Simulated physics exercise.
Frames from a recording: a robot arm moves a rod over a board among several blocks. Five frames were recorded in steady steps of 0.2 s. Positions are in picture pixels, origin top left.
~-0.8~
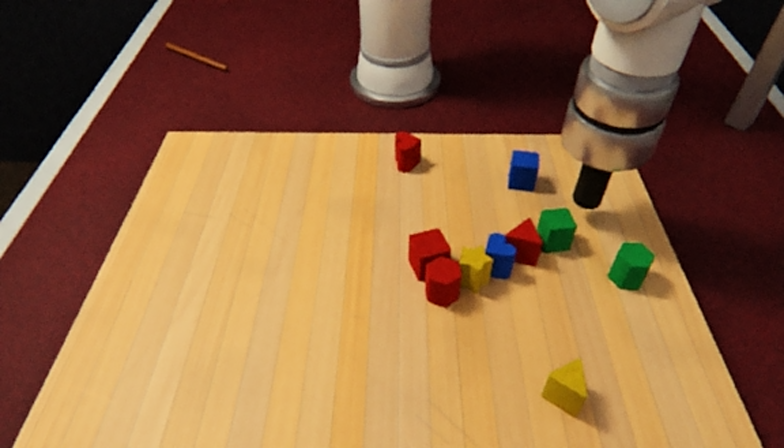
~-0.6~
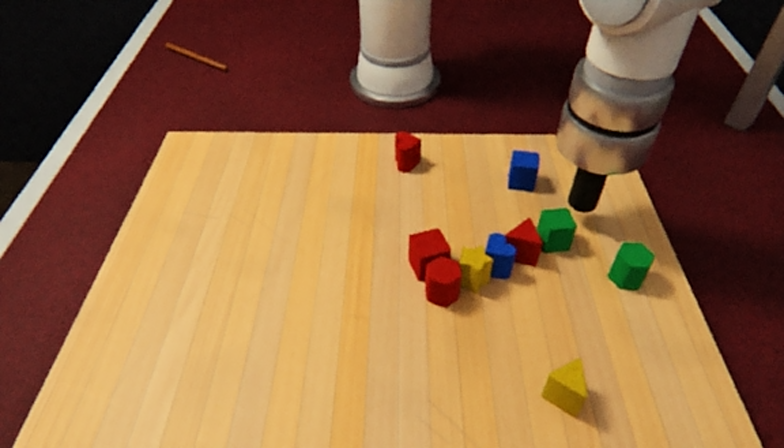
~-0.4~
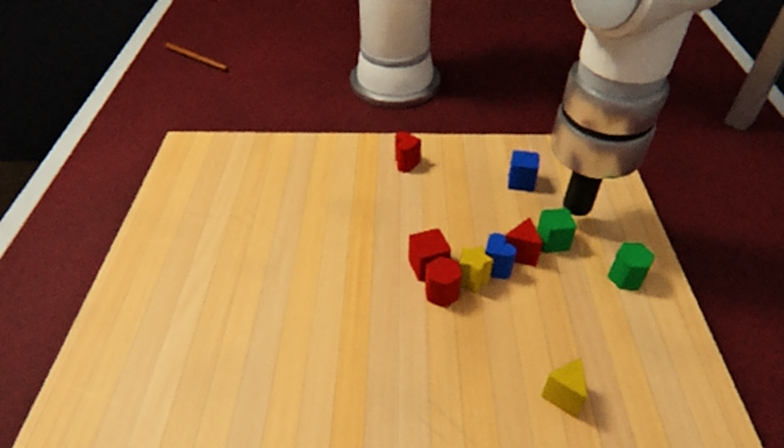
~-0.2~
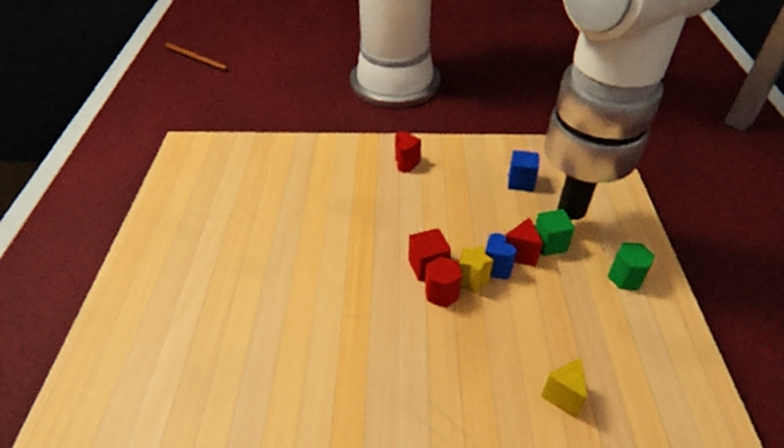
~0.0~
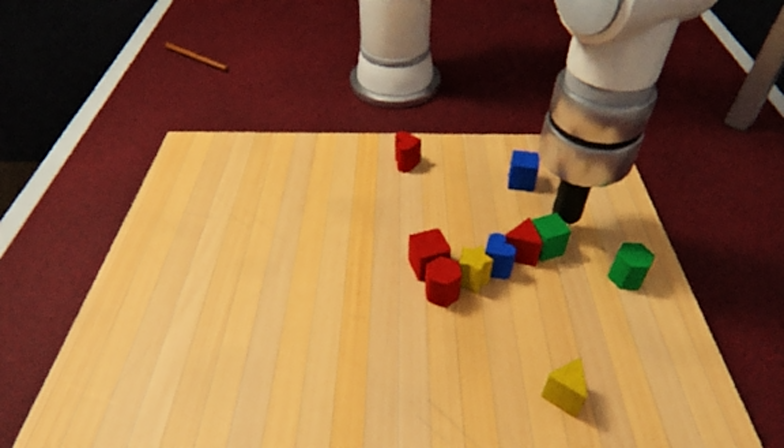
A robot arm holding a short black rod inches left and toward the viewer over a pale wooden board on a dark red surface, seen from a fixed, raised view. Red, yellow, blue and green blocks form a slanting row right of centre, with others scattered around it. The rod comes up to the green square block and nudges it slightly left and nearer, against the red three-sided block.
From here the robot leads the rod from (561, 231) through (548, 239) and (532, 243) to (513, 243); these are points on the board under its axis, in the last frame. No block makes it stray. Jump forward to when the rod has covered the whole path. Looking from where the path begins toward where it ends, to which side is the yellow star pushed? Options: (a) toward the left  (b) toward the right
a - toward the left.
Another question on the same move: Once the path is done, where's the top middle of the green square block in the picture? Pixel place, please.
Its top middle: (497, 236).
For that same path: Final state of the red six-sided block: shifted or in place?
The block moves away from its spot.
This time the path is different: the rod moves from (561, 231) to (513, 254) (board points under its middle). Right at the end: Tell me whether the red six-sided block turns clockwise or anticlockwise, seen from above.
With the clock.
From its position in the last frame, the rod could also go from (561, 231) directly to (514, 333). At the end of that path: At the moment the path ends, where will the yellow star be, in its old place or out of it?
That block slides.
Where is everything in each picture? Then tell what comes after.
The first frame shows rod's lower end at (586, 201); red six-sided block at (444, 270); yellow star at (475, 257); blue heart-shaped block at (500, 245); red three-sided block at (526, 231); green square block at (559, 218).
The second frame shows rod at (582, 204); blocks still.
The third frame shows rod at (577, 208); blocks still.
The fourth frame shows rod at (572, 211); green square block at (557, 220).
The fifth frame shows rod at (566, 215); red six-sided block at (444, 270); yellow star at (475, 257); blue heart-shaped block at (500, 245); red three-sided block at (526, 231); green square block at (552, 225).
The first path, step by step. Halfway along, rod at (544, 226); red six-sided block at (434, 277), turned 20° clockwise; yellow star at (466, 265), turned 15° anticlockwise; blue heart-shaped block at (482, 249), turned 45° anticlockwise; red three-sided block at (497, 235); green square block at (524, 234), turned 15° clockwise.
At the end, rod at (517, 228); red six-sided block at (426, 286), turned 45° clockwise; yellow star at (457, 278), turned 35° anticlockwise; blue heart-shaped block at (464, 257), turned 70° anticlockwise; red three-sided block at (471, 238); green square block at (497, 236).
